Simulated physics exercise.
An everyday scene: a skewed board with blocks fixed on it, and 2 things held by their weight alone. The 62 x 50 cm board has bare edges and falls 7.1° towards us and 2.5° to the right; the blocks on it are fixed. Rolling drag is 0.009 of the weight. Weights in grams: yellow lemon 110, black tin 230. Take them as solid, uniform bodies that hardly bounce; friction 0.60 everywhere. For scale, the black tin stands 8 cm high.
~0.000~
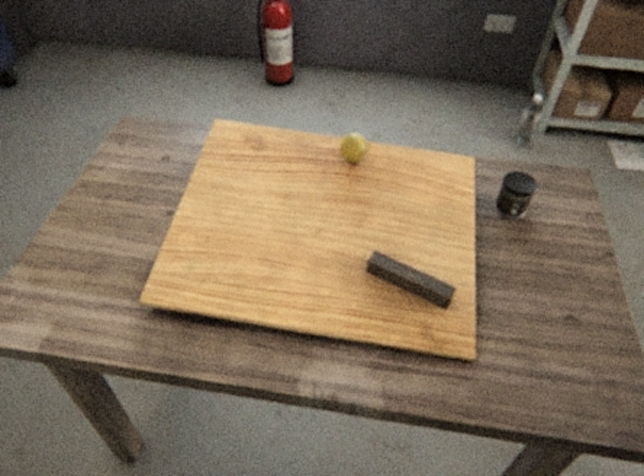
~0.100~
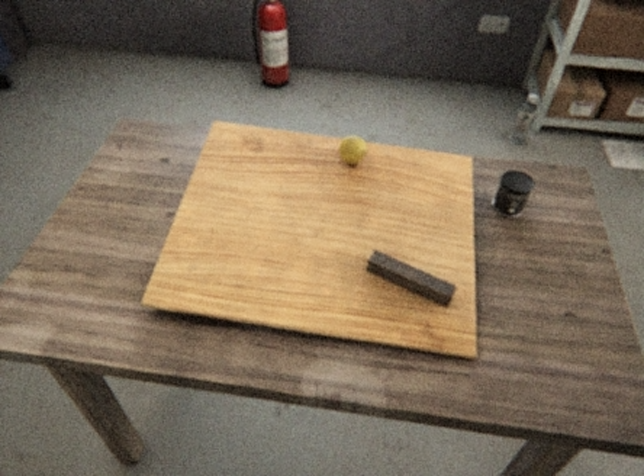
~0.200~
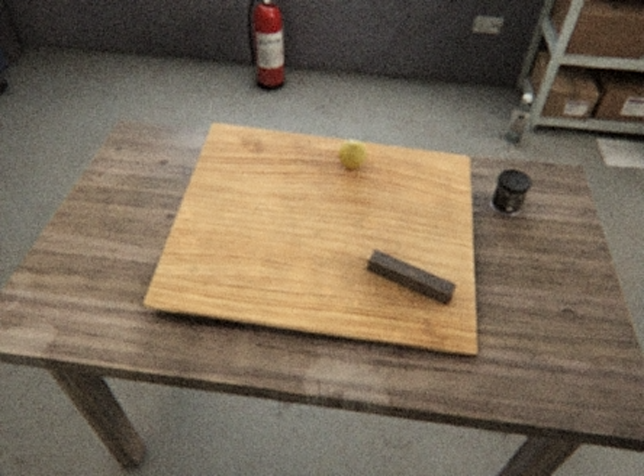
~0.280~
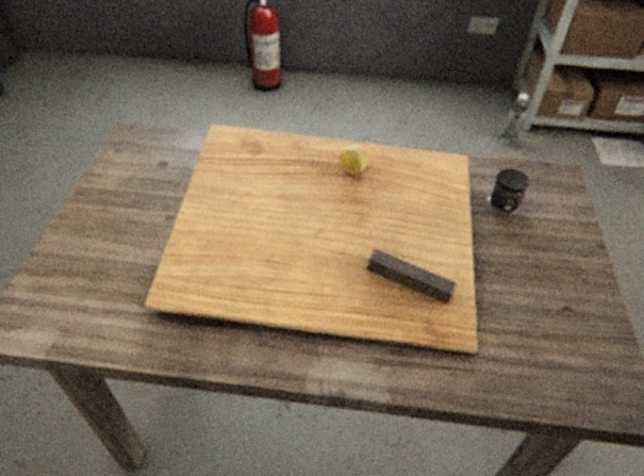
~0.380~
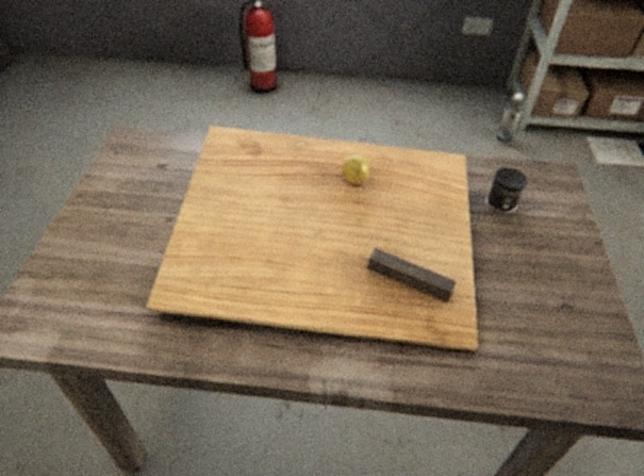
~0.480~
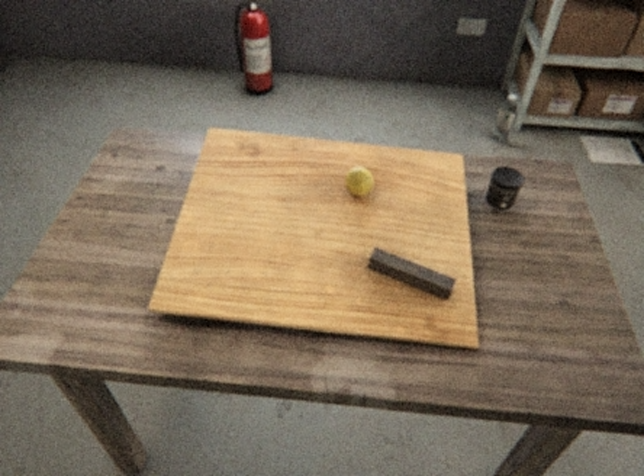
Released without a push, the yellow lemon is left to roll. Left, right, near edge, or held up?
The answer: Right edge.
By 0.88 s, 19 cm of board to the near edge; yellow lemon near (397, 244).
By 1.38 s, it has gone over the right edge; yellow lemon near (487, 283).
When it is over (1.8 s), it has gone over the right edge; black tin within 8 cm of the start.
